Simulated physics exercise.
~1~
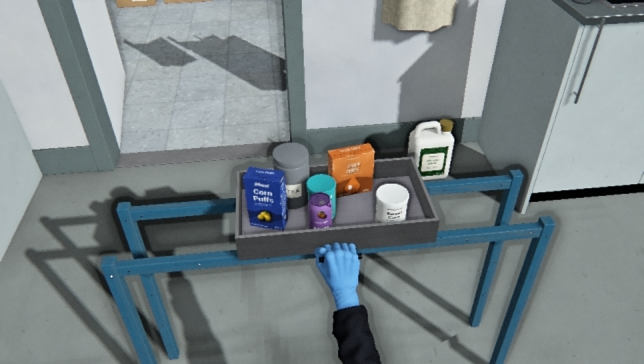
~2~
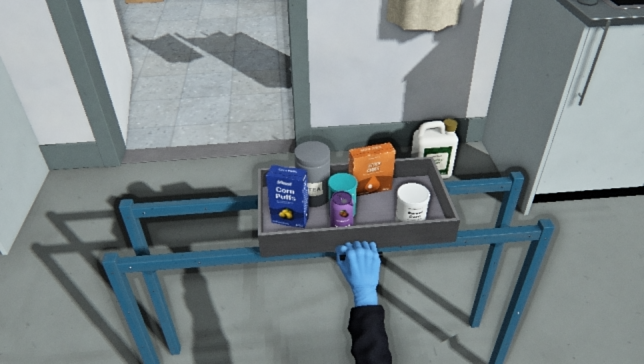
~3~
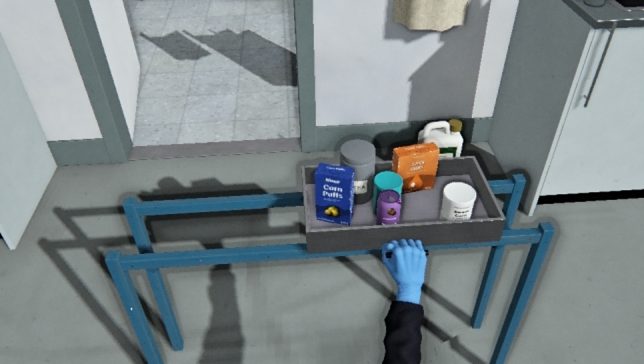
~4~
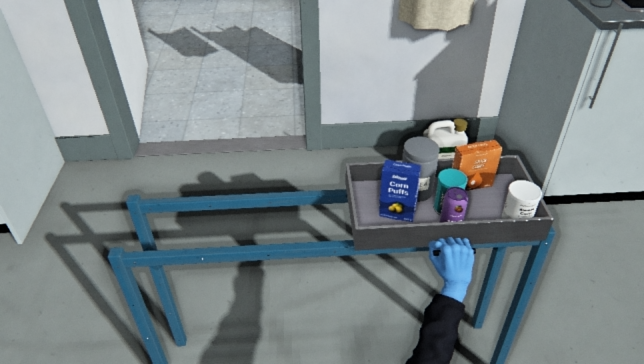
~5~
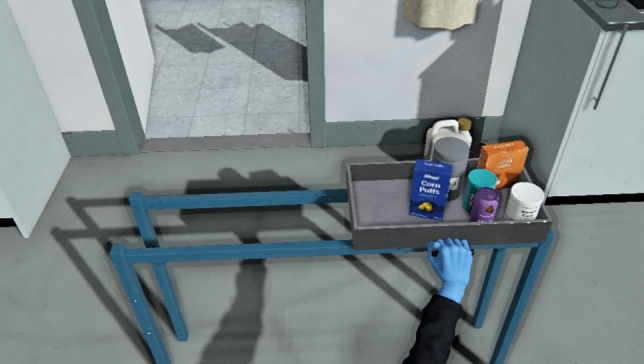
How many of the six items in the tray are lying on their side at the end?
None of them are lying on their side, as all six items are still standing upright in the tray at the end.
